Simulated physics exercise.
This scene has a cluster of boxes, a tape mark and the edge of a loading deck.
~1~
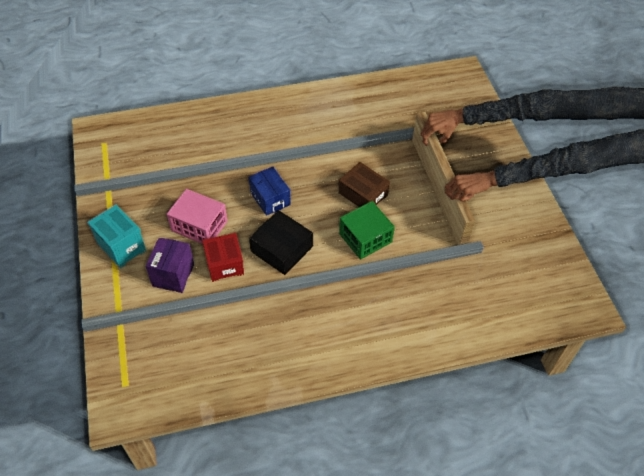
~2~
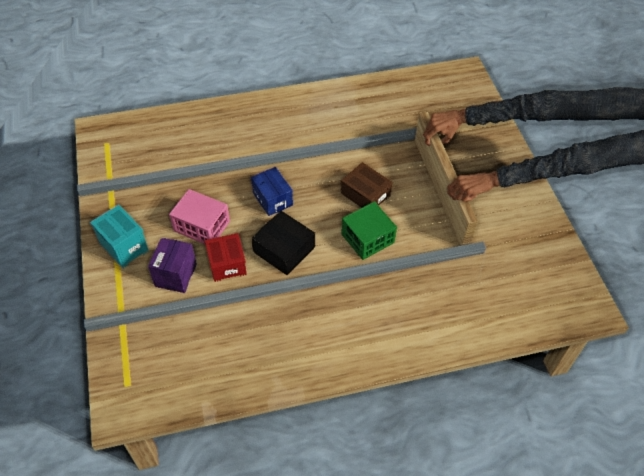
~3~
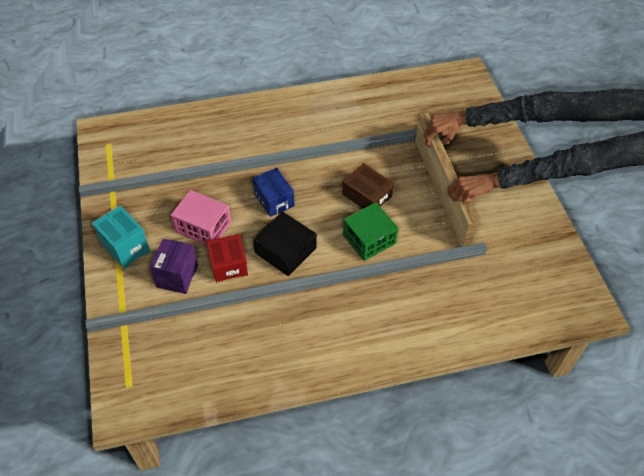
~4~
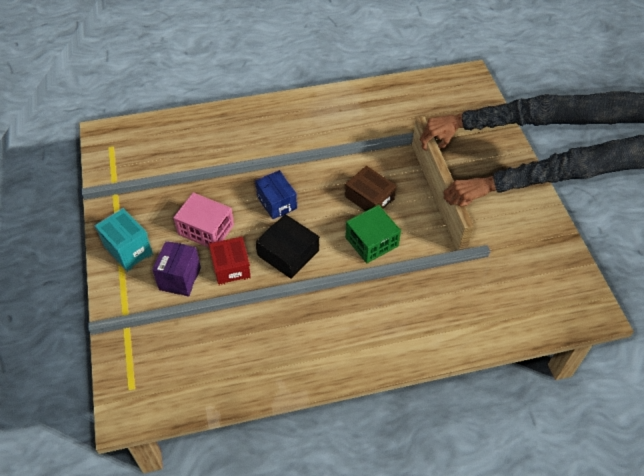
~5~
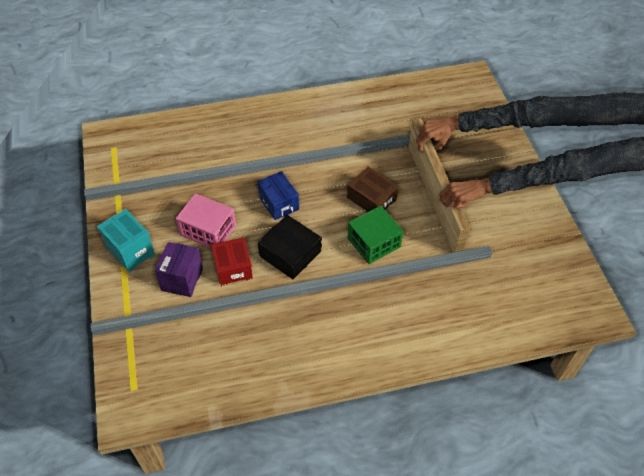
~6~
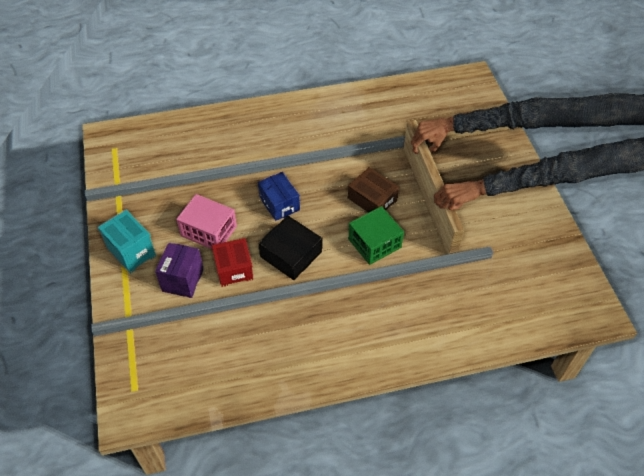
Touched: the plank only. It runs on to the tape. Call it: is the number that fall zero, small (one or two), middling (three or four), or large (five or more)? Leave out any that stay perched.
It is large.
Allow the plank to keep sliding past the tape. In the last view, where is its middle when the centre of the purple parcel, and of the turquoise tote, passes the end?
The middle is at (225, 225) when it's the purple parcel, and at (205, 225) when it's the turquoise tote.
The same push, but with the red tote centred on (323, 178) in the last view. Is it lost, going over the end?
Result: It stays aboard.
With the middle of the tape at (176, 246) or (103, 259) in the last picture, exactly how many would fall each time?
The counts: 3 and 8.
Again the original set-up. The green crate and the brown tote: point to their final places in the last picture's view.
Taking them in turn, first comes (102, 282), then (103, 233).
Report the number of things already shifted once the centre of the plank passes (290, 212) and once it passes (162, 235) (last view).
By the first moment it's 7, by the second it's 8.
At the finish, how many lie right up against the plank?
It's 2.
Early on, none off yet; turquoise tote at rest near (128, 242); purple parcel at rest near (180, 270); pink crate at rest near (207, 223).
A while later, none off yet; turquoise tote at rest near (128, 242); purple parcel travelled about its own width near (131, 280); pink crate travelled about its own width near (171, 219).
Further along, one off so far; turquoise tote leaning well over near (58, 272); purple parcel down on the ground near (64, 361); pink crate travelled well along near (95, 235).
Finally, the number that fall off is five or more; lost, blue parcel, black box, red tote, pink crate, purple parcel and turquoise tote.
